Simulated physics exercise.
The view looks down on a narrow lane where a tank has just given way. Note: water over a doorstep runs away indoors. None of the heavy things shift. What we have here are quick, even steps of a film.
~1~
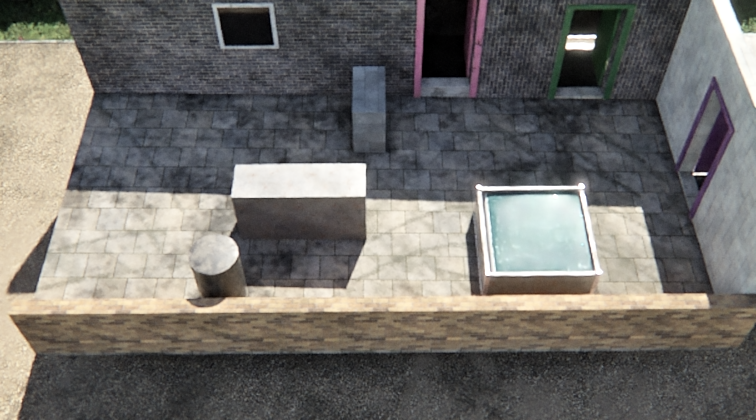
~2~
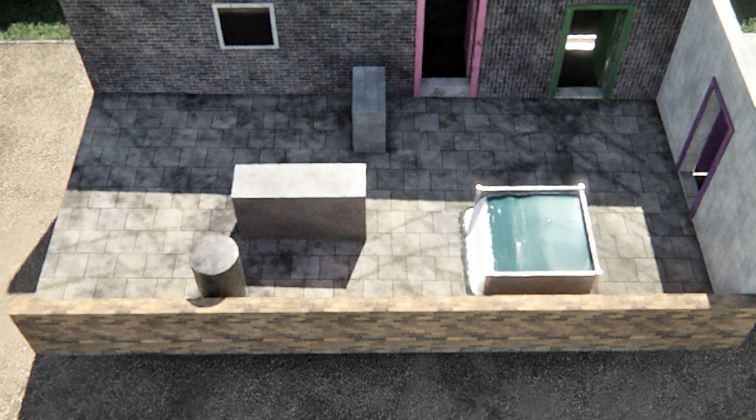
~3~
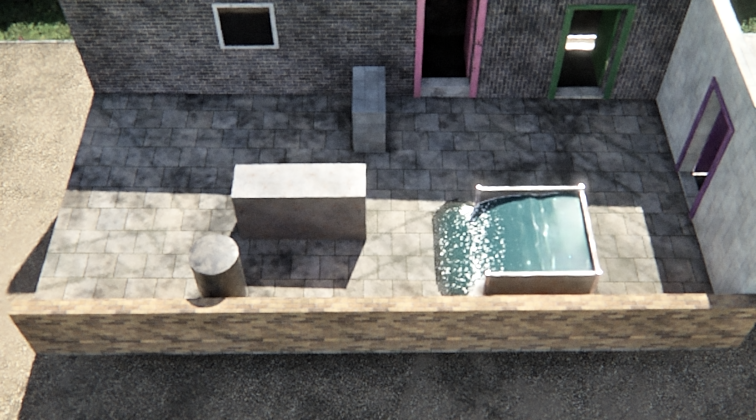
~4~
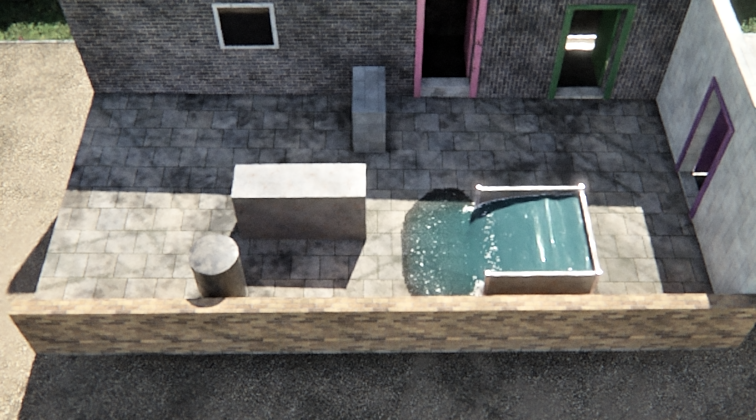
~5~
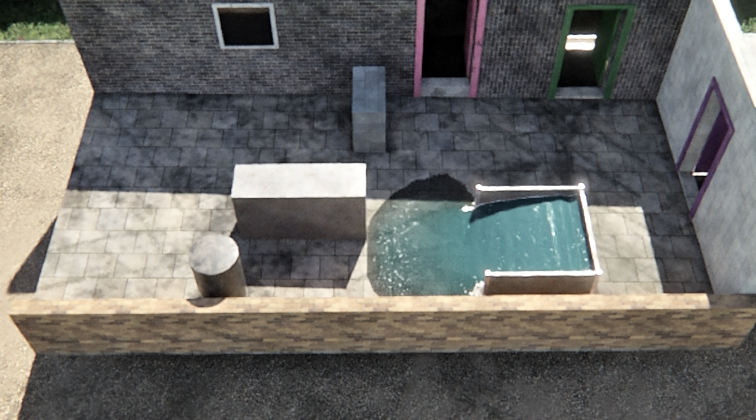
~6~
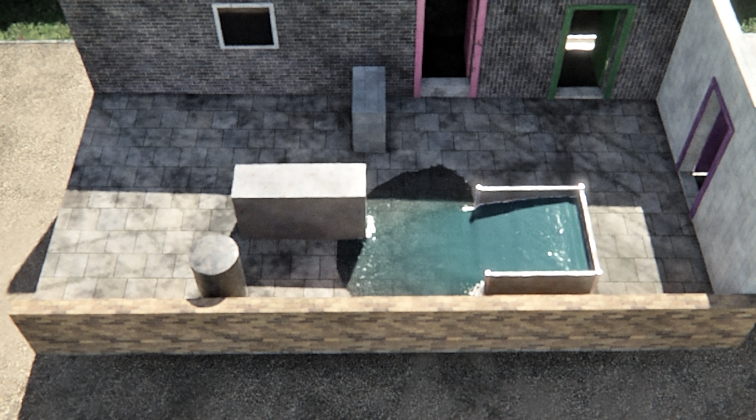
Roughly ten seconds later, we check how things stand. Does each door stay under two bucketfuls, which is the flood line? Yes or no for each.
Green door - yes, stays under; purple door - yes, stays under; pink door - yes, stays under.
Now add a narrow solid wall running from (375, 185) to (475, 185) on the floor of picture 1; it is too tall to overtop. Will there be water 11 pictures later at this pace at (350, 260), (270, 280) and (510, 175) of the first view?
Soaked, soaked, untouched.
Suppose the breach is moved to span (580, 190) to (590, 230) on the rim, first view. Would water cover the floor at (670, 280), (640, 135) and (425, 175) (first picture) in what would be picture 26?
Point by point: Soaked; soaked; unwetted.
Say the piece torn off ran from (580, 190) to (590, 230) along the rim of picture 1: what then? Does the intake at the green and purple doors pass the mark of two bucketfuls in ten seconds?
In order, the green one remains short, the purple one overshoots.
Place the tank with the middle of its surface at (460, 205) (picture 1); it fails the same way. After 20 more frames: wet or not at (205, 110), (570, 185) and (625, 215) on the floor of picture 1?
The three spots read swamped, left dry, left dry.
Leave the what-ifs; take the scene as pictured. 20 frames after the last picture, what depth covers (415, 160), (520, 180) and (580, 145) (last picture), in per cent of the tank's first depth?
Around 10, 0 and 0 %.
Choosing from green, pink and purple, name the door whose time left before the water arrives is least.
Going by the pictures, it would be the one in pink.
A moment on, water covers 20 % of the floor; the green door not reached, the purple door not reached, the pink door not reached.
Next, water covers 30 % of the floor; the green door not reached, the purple door not reached, the pink door not reached.
Then, water covers 50 % of the floor; the green door not reached, the purple door not reached, the pink door wet at the sill, nothing in.
Later, water covers 65 % of the floor; the green door wet at the sill, nothing in, the purple door not reached, the pink door wet at the sill, nothing in.
In the end, water covers 60 % of the floor; the green door wet at the sill, nothing in, the purple door under two buckets in, the pink door wet at the sill, nothing in.
